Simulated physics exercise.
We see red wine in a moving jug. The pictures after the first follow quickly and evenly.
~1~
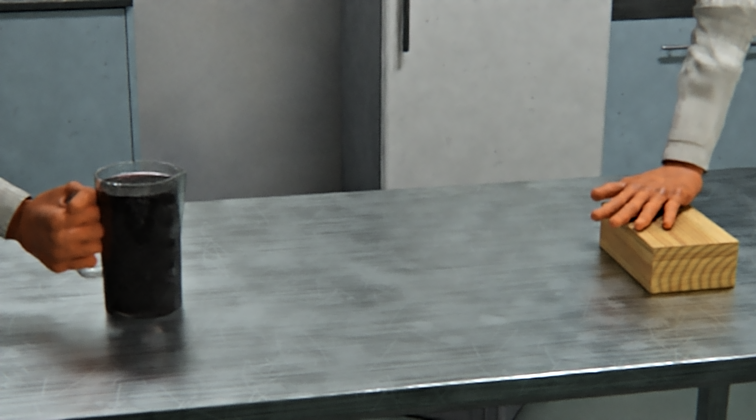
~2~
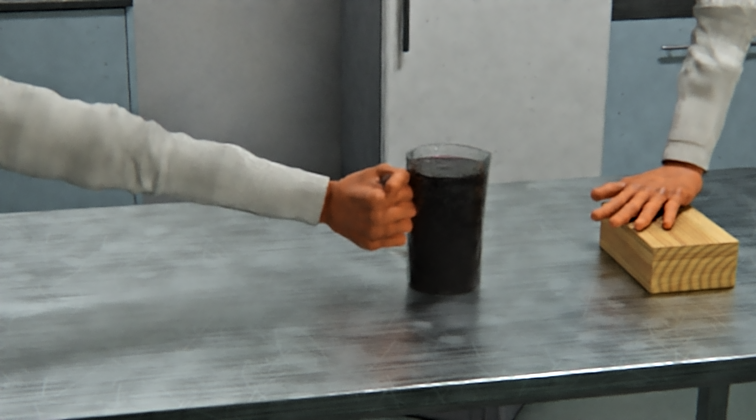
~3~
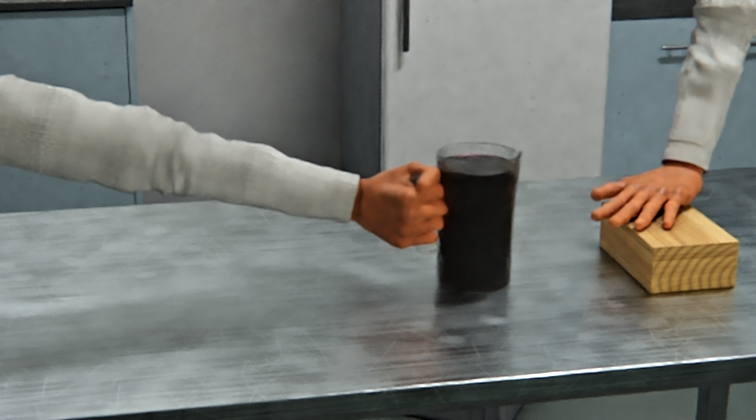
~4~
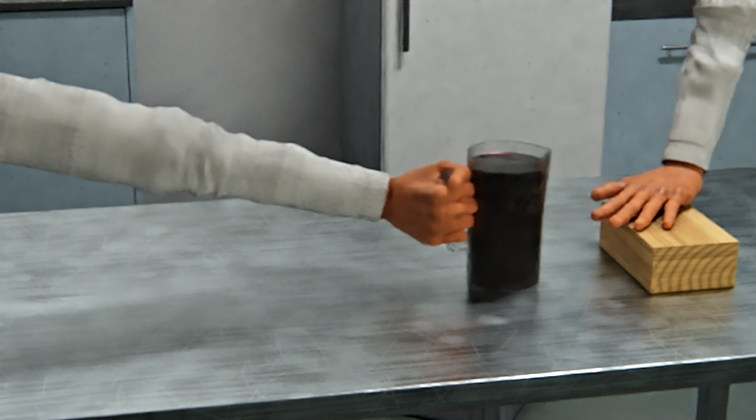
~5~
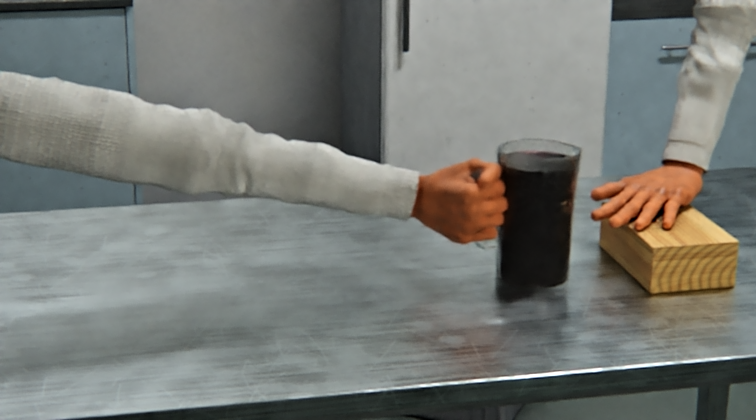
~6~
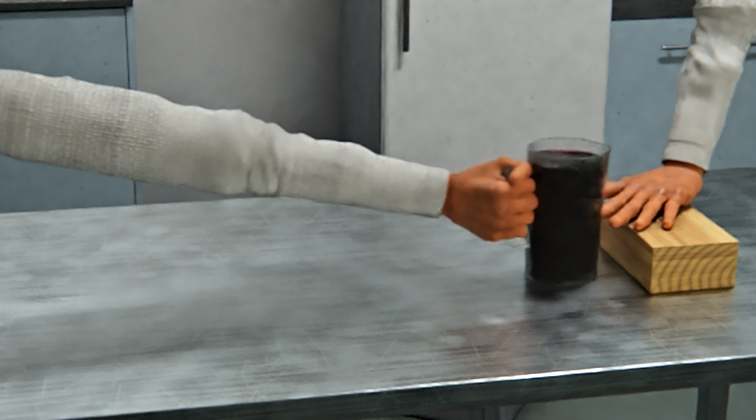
In this clip, a hand grips a nearly full glass jug of dark red wine and moves it steadily rightward across a metal table, toward a wooden block on which another hand rests without moving.
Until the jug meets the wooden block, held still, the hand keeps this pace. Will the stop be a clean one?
No.
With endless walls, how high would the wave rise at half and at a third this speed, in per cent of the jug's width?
First case near 20 per cent, second near 15 per cent.
Shortly, the jug meets the wooden block.
Then, the red wine surges up the wall; it has lost some.
At the finish, the jug stands at the wooden block; it has lost some.
